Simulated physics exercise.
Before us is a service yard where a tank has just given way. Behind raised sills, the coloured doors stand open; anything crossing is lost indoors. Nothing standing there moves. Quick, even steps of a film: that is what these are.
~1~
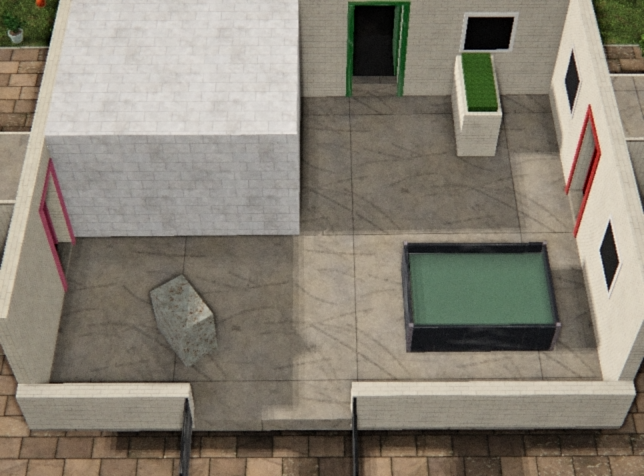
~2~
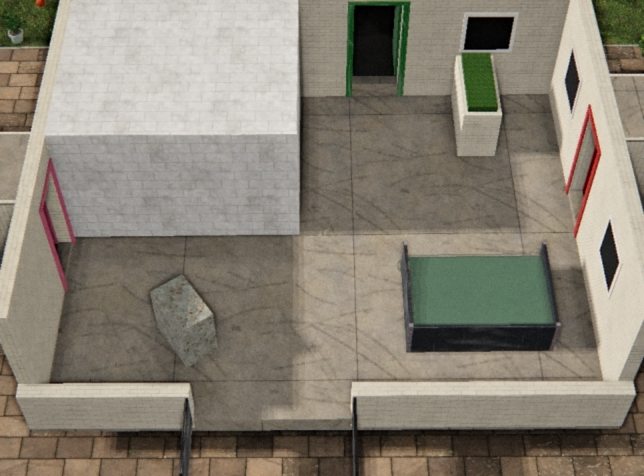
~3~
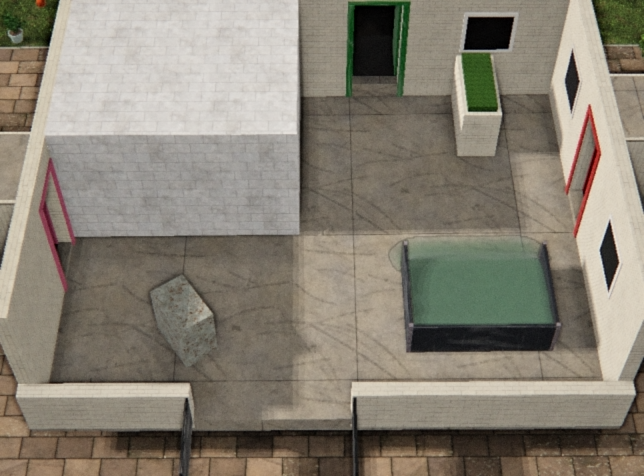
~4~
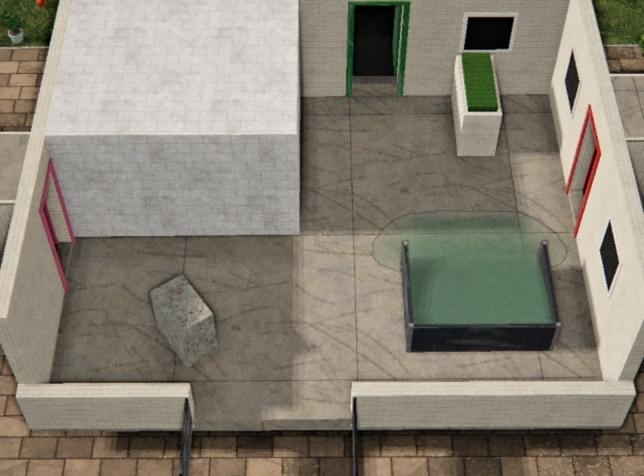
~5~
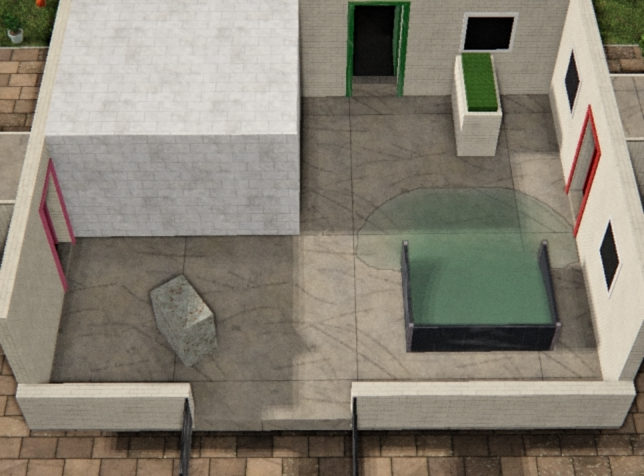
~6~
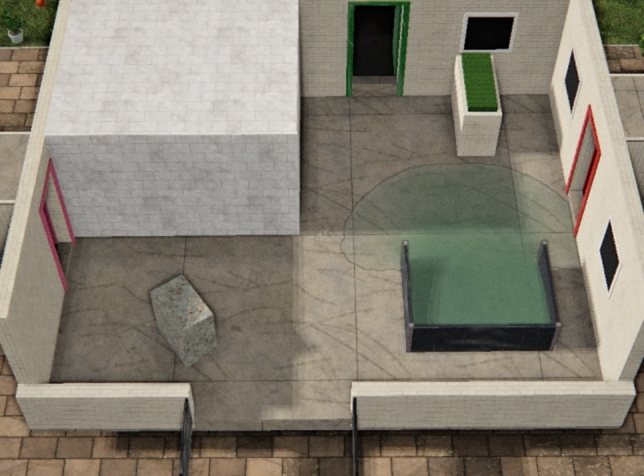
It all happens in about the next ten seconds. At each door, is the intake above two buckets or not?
Most likely the pink door will not exceed two buckets, most likely the green door will not exceed two buckets, most likely the red door will not exceed two buckets.
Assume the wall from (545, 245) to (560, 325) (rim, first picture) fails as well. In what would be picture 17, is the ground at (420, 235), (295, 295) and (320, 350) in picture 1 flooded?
Bone-dry, bone-dry, bone-dry.
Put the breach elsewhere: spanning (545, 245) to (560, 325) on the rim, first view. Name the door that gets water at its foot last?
That's the pink door.
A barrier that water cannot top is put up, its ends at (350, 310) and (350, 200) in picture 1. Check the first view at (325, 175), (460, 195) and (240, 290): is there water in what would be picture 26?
Soaked, soaked, untouched.
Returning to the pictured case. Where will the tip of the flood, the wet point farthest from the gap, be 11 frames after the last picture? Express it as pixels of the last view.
About at (306, 102).
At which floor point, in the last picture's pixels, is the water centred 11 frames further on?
At roughly (453, 204).
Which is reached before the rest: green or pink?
I pick the green door.
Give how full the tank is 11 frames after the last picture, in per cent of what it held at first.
Estimate: Around 24 per cent.
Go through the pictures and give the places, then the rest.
The first frame shows the open tank at (479, 287) is whole and still.
In the second frame, water pours out on the open tank's far side and has run to a hidden place.
In the third frame, water pours out on the open tank's far side and has run to a hidden place.
In the fourth frame, the front is at (549, 232), out from the gap on the open tank's far side.
In the fifth frame, the front is at (378, 213), out from the gap on the open tank's far side.
In the sixth frame, water pours out on the open tank's far side and has run to (414, 171).
A moment on, water covers 35 % of the floor; the pink door not reached, the green door not reached, the red door wet at the sill, nothing in.
Next, water covers 40 % of the floor; the pink door not reached, the green door wet at the sill, nothing in, the red door wet at the sill, nothing in.
Then, water covers 40 % of the floor; the pink door not reached, the green door wet at the sill, nothing in, the red door wet at the sill, nothing in.
Later, water covers 60 % of the floor; the pink door not reached, the green door wet at the sill, nothing in, the red door wet at the sill, nothing in.
In the end, water covers 80 % of the floor; the pink door not reached, the green door wet at the sill, nothing in, the red door wet at the sill, nothing in.
